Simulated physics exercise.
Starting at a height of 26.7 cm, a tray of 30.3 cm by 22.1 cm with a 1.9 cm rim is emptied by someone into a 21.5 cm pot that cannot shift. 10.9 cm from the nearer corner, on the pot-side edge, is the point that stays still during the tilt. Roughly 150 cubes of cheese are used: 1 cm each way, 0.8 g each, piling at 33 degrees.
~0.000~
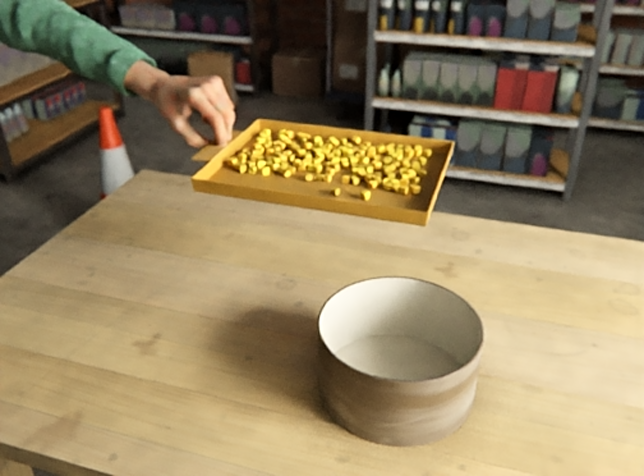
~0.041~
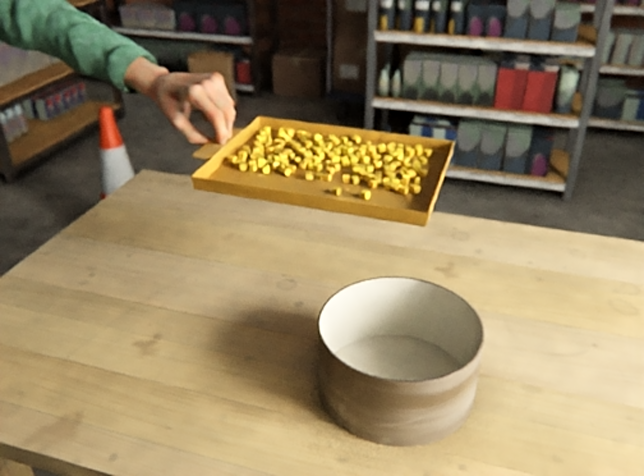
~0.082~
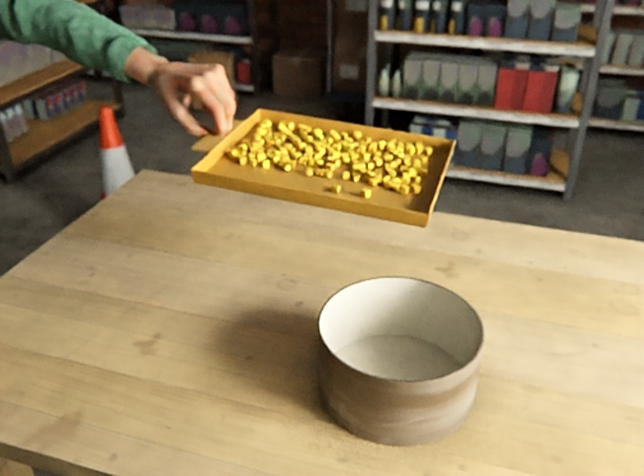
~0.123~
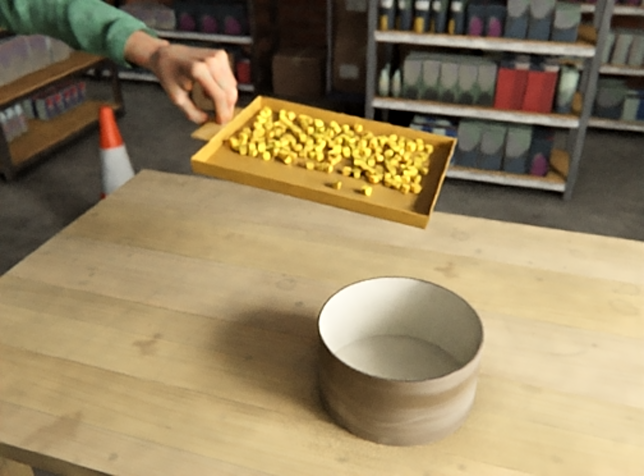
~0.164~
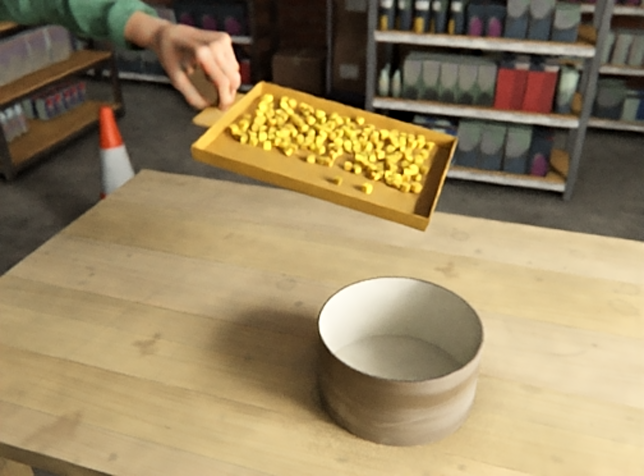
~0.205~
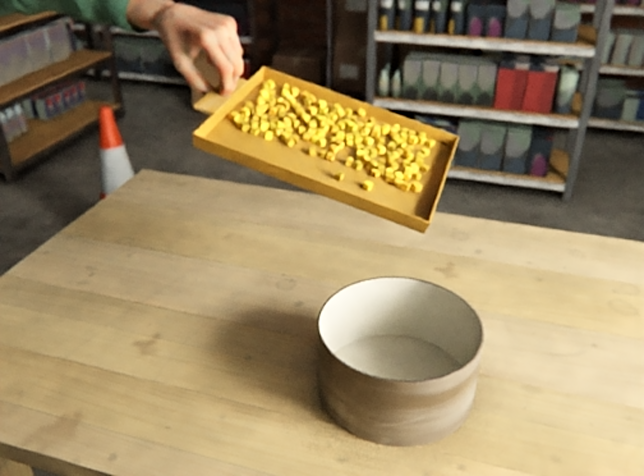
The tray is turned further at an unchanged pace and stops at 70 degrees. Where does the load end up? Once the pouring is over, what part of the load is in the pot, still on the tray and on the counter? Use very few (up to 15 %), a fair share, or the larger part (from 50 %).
Pot: A fair share, tray: A fair share, counter: A fair share.
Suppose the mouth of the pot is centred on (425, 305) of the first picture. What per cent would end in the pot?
The share would be some 40 per cent.
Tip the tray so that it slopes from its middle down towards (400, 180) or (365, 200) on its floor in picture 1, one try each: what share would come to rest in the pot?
Approximately 5 percent, then 65 percent.
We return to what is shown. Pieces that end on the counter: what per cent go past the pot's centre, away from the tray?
Some 100 per cent of the spill lies beyond the centre.
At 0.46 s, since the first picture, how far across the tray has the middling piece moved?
About 1 cm.
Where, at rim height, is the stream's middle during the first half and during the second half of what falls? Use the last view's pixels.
Around (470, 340), then (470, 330).
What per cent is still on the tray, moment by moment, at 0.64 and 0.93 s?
In order, 100 and 40.
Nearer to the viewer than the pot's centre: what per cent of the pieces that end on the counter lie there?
I'd put it at around 60 per cent.
After 0.46 s, tilt 42 degrees; the tray holds 100 %, the pot 0 %.
After 0.64 s, tilt 62 degrees; the tray holds 100 %, the pot 0 %.
After 0.93 s, tilt 70 degrees; the tray holds 40 %, the pot 25 %.
At rest (2.2 s), pot 35 %, tray 35 %, counter 30 %.
